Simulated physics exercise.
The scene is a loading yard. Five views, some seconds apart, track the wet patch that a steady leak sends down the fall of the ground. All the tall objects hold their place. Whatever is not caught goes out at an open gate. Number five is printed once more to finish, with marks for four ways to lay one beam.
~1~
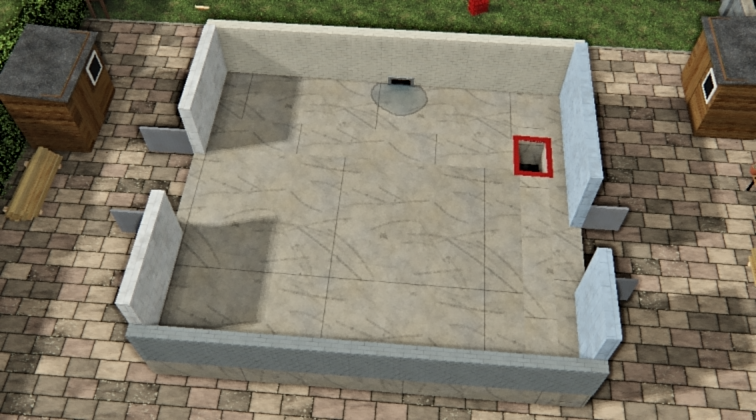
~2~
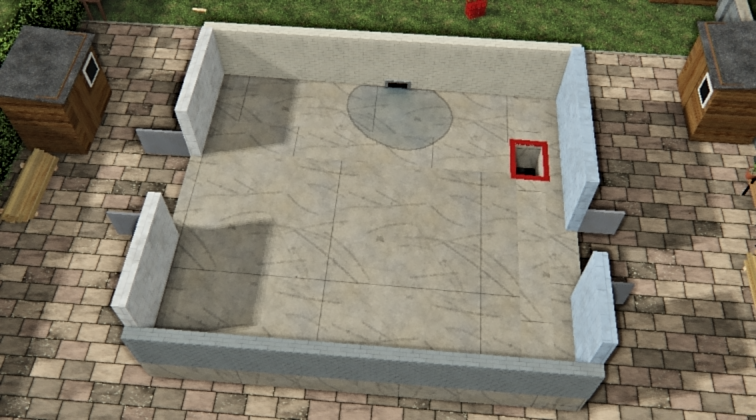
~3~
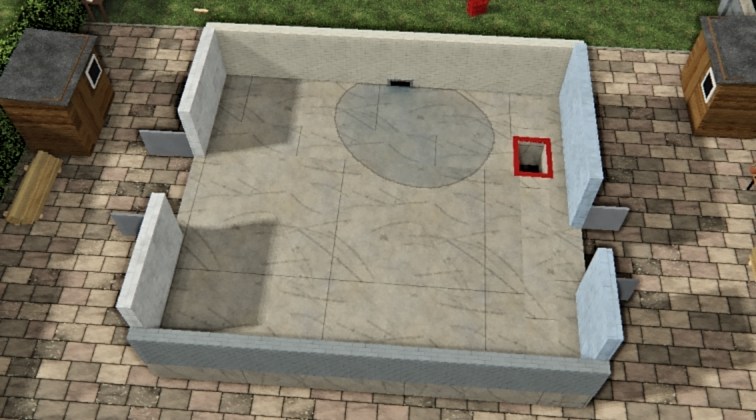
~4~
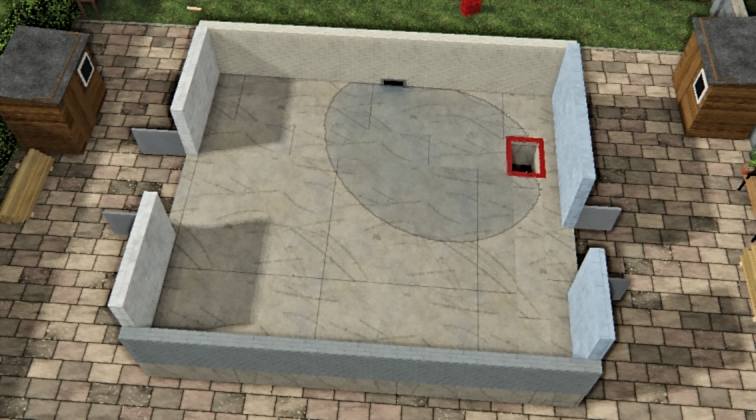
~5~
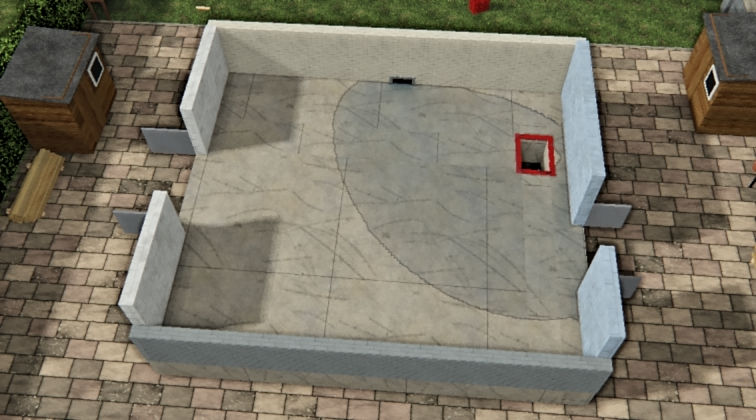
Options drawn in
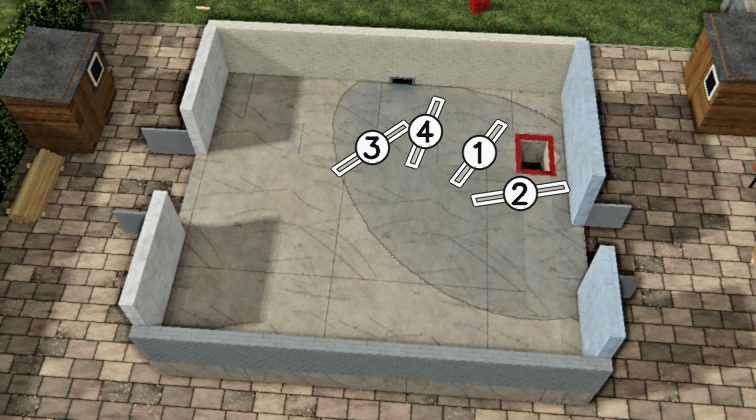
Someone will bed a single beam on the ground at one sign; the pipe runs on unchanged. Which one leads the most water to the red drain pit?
Best: 2.
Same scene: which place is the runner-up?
It is 3.
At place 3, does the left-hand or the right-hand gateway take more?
The right one.
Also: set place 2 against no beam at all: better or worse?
Better.
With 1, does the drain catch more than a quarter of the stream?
No, it does not.
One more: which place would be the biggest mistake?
Place 4.
In white, 1 from (455, 183) to (501, 123); 2 from (474, 200) to (566, 186); 3 from (336, 171) to (406, 124); 4 from (411, 165) to (438, 99).
For place 1, about 16 % of the stream goes into the red drain pit, about 81 % out by the gates.
For place 2, about 47 % of the stream goes into the red drain pit, about 50 % out by the gates.
For place 3, about 29 % of the stream goes into the red drain pit, about 64 % out by the gates.
For place 4, about 9 % of the stream goes into the red drain pit, about 89 % out by the gates.
